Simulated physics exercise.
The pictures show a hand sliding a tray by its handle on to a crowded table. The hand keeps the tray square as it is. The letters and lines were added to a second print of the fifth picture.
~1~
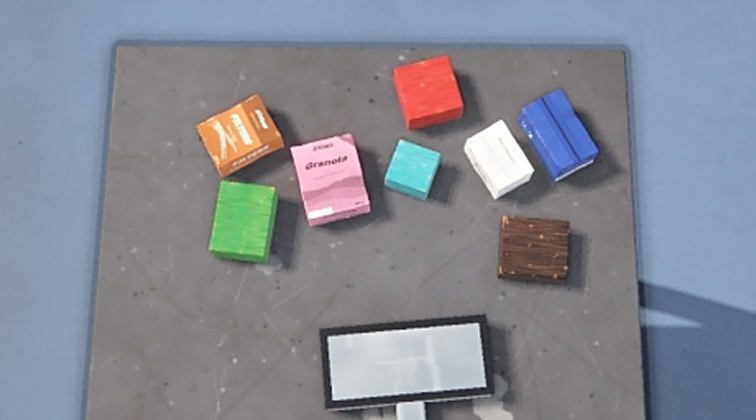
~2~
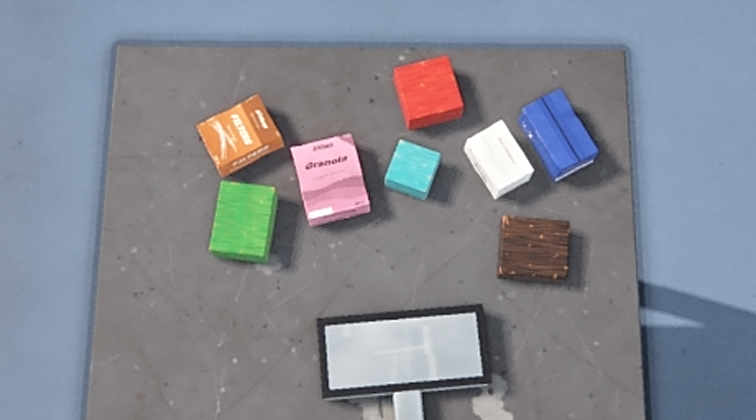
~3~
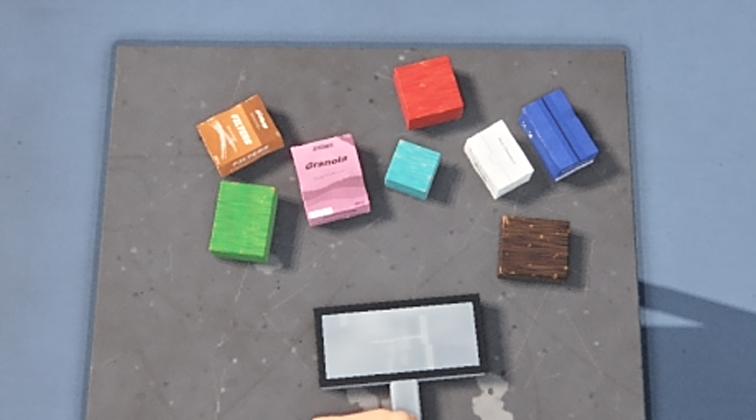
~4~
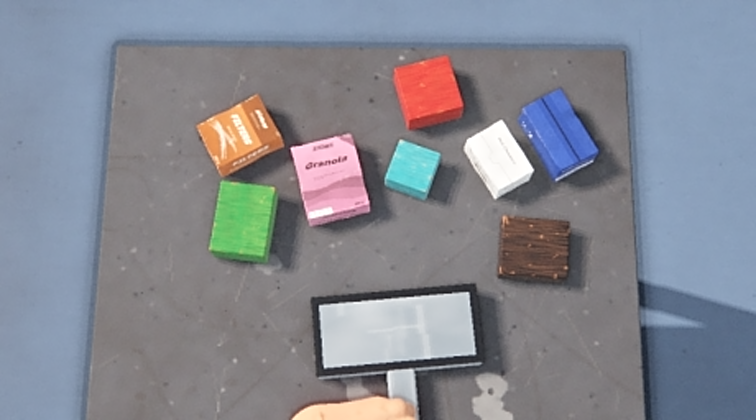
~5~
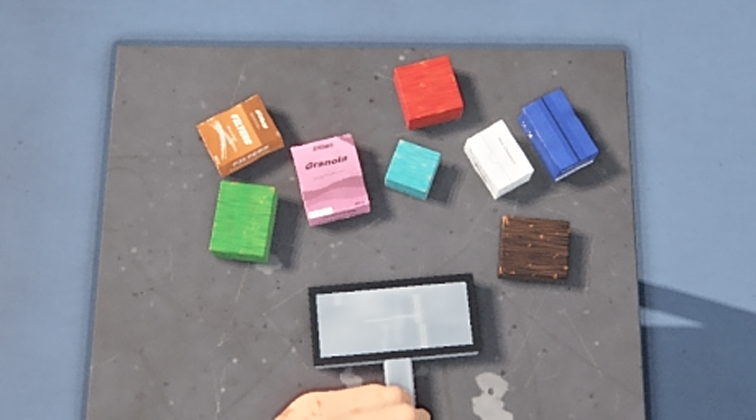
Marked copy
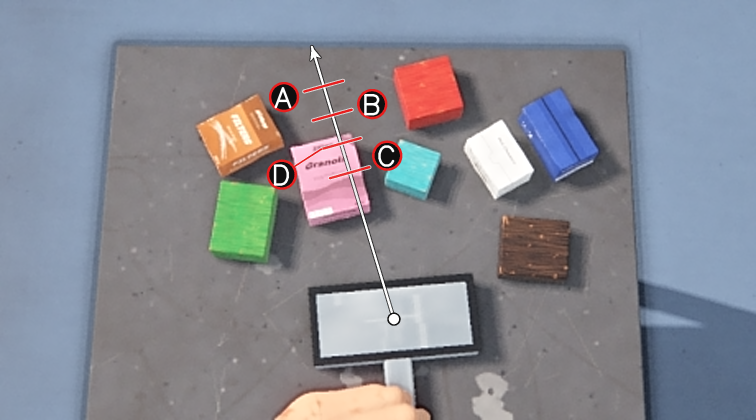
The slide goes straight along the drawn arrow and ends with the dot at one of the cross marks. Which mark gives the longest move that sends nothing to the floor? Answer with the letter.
B.
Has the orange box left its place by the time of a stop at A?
Yes.
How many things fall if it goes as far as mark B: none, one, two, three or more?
In all, none.
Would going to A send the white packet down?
By then, no.
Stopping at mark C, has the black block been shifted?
By then, no.
On the marked copy, A at (324, 86); B at (333, 115); C at (350, 172); D at (341, 144); the arrow from (394, 319) to (312, 47); the white dot at (394, 319).
Following B. Soon after the start, tray (371, 245); pink packet (332, 173); red block (428, 93).
Later, tray (349, 172); red block (431, 68); pink packet (312, 103).
In the end, tray (333, 120); red block (433, 50); pink packet (298, 54); nothing has fallen.
As for the rest, A drops the turquoise block and pink packet; C is safe but short; D is safe but short.
